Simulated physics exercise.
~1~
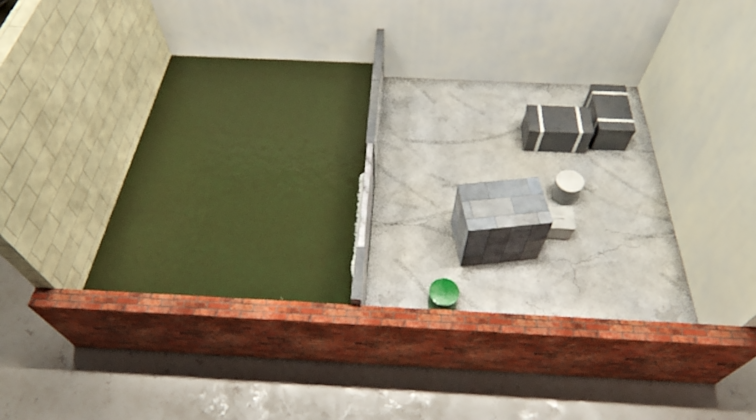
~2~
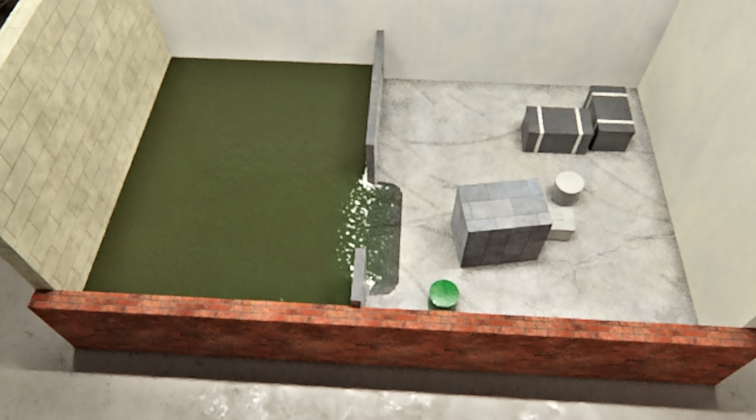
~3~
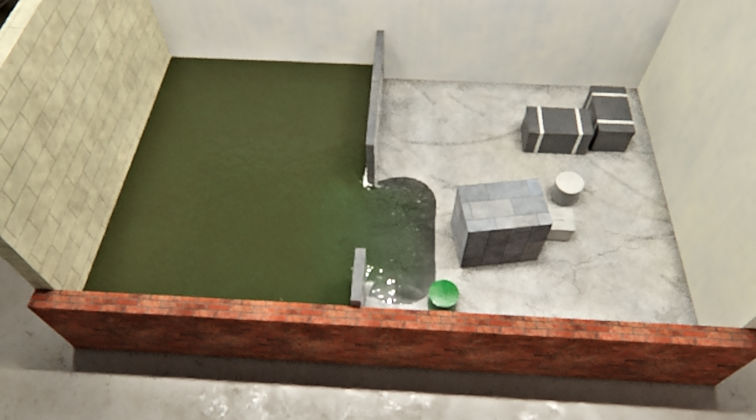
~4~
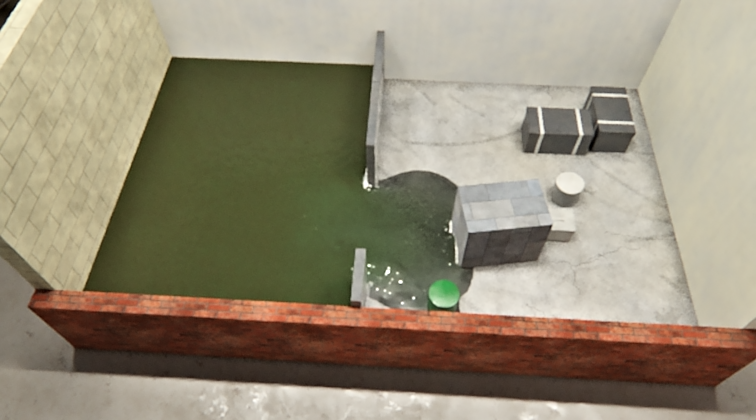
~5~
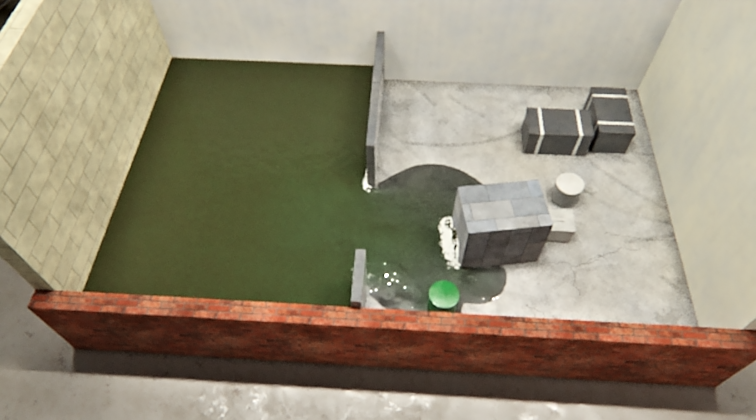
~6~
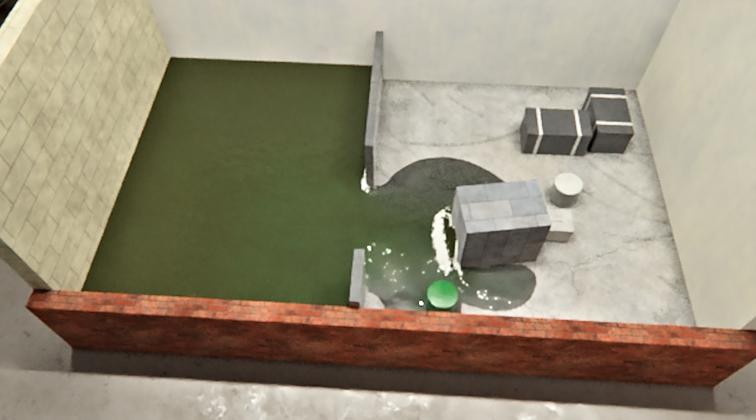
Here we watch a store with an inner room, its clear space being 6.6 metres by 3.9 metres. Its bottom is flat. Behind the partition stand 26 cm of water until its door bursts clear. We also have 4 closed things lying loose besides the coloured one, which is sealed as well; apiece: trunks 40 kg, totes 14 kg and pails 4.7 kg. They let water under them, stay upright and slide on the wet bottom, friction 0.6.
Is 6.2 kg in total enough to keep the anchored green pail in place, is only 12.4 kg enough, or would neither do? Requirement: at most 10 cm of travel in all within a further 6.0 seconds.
What fits the bill: Neither mass.
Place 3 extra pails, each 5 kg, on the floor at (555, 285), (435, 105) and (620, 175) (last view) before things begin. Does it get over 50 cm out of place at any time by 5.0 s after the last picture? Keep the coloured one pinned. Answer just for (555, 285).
For that one: It exceeds that.
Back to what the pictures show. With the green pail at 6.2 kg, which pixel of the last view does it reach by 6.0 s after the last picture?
Near (597, 210).
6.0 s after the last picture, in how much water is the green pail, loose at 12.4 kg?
Something like 8 centimetres.
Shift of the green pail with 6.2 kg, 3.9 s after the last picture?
I'd put it at roughly 200 cm.
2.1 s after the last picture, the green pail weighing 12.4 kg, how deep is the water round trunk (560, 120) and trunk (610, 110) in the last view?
About 5 and 1 cm.
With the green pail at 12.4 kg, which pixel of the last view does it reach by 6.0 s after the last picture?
Position estimate: Around (598, 298).
Then, 0.4 s after the last picture the green pail would be 5 cm from its start with 6.2 kg and 0 cm from its start with 12.4 kg; 6 cm of water round it then.
Then, 2.1 s after the last picture the green pail would be 56 cm from its start with 6.2 kg and 42 cm from its start with 12.4 kg; 14 cm of water round it then.
Then, 3.9 s after the last picture the green pail would be 220 cm from its start with 6.2 kg and 160 cm from its start with 12.4 kg; 7 cm of water round it then.
Then, 6.0 s after the last picture the green pail would be 214 cm from its start with 6.2 kg and 163 cm from its start with 12.4 kg; 8 cm of water round it then.
